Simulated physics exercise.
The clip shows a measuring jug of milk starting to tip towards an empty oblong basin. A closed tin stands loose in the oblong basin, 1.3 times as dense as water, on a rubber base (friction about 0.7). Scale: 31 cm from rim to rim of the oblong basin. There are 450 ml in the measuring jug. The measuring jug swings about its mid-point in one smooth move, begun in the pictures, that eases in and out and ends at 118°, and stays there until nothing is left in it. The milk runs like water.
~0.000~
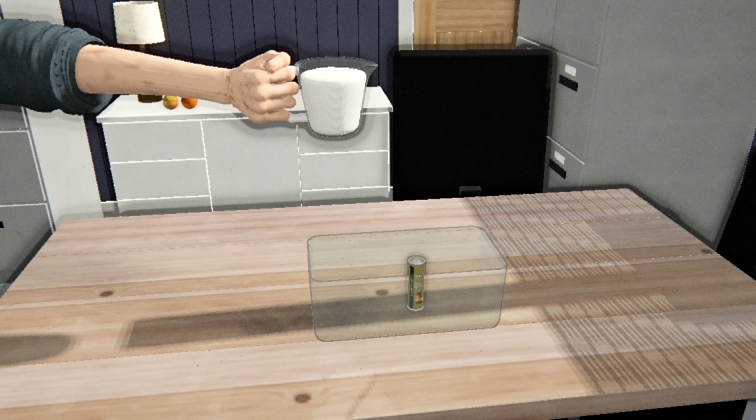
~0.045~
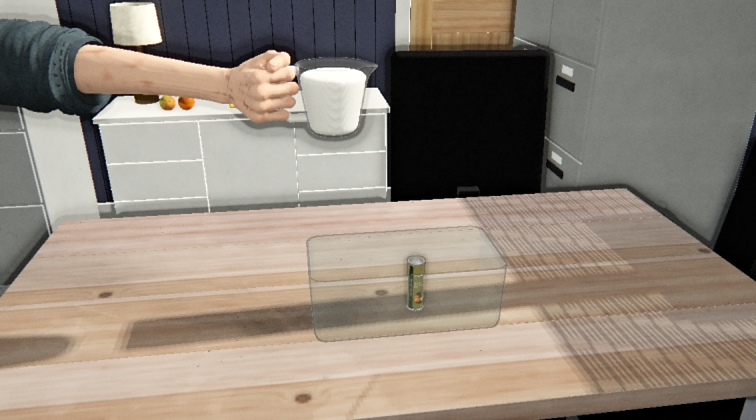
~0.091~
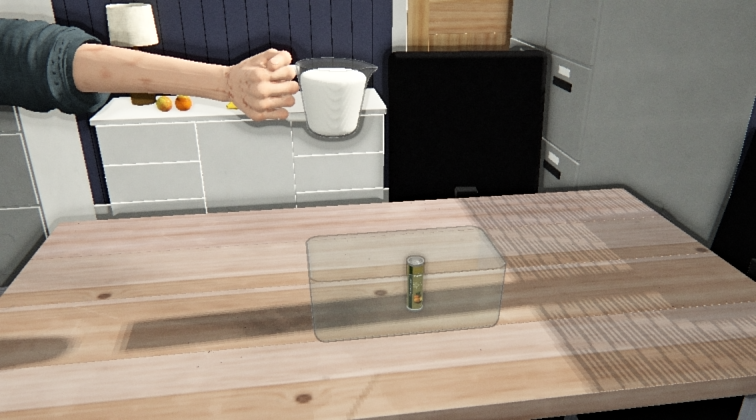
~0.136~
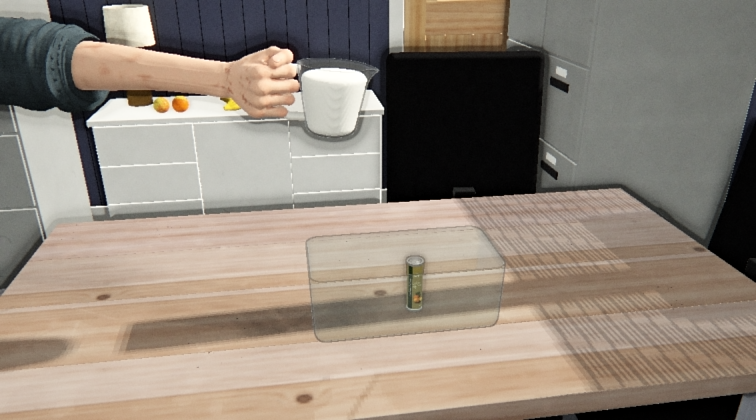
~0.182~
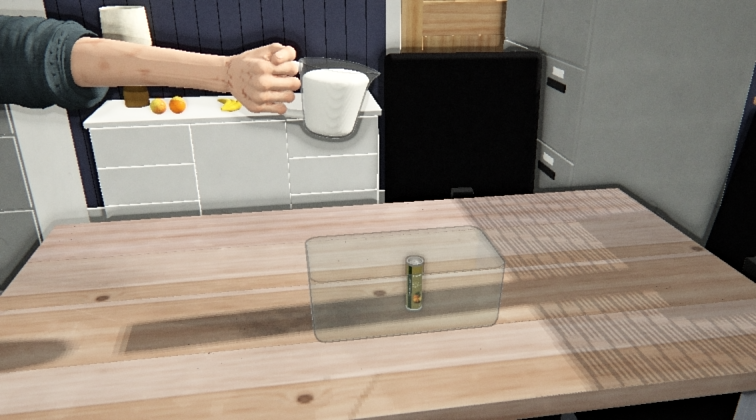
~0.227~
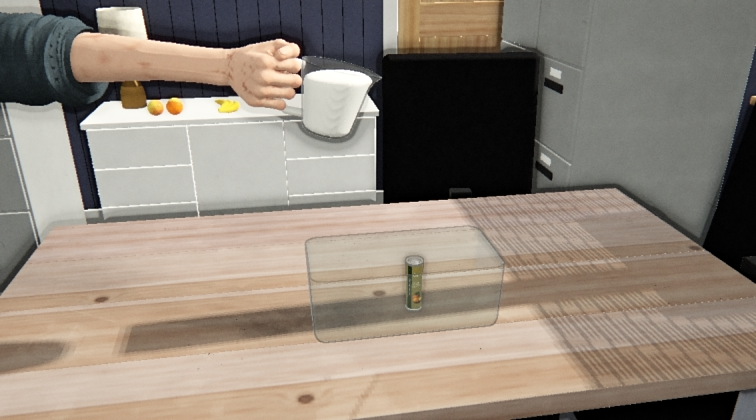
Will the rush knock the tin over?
The tin remains upright.
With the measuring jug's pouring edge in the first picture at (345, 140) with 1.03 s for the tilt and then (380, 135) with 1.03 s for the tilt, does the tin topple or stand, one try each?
First it keeps standing; then it goes over.
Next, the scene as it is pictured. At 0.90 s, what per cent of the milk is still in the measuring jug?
Some 4 per cent.
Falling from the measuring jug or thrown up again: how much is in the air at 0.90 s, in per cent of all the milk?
Near 28 in a hundred.
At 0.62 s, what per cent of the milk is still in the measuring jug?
Some 60 per cent.
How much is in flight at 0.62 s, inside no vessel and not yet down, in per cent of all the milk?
Near 36 in a hundred.
Then, 0.62 s in, the tilt is 77° and 60 per cent is still to pour; the tin stands where it began.
Then, 0.90 s in, the tilt is 114° and 4 per cent is still to pour; the tin stands where it began.
Then, 1.20 s in, the tilt is 118° and 0 per cent is still to pour; the tin stands where it began.
Then, 1.53 s in, the tilt is 118° and 0 per cent is still to pour; the tin stands where it began.
Finally, the tin stands where it began.
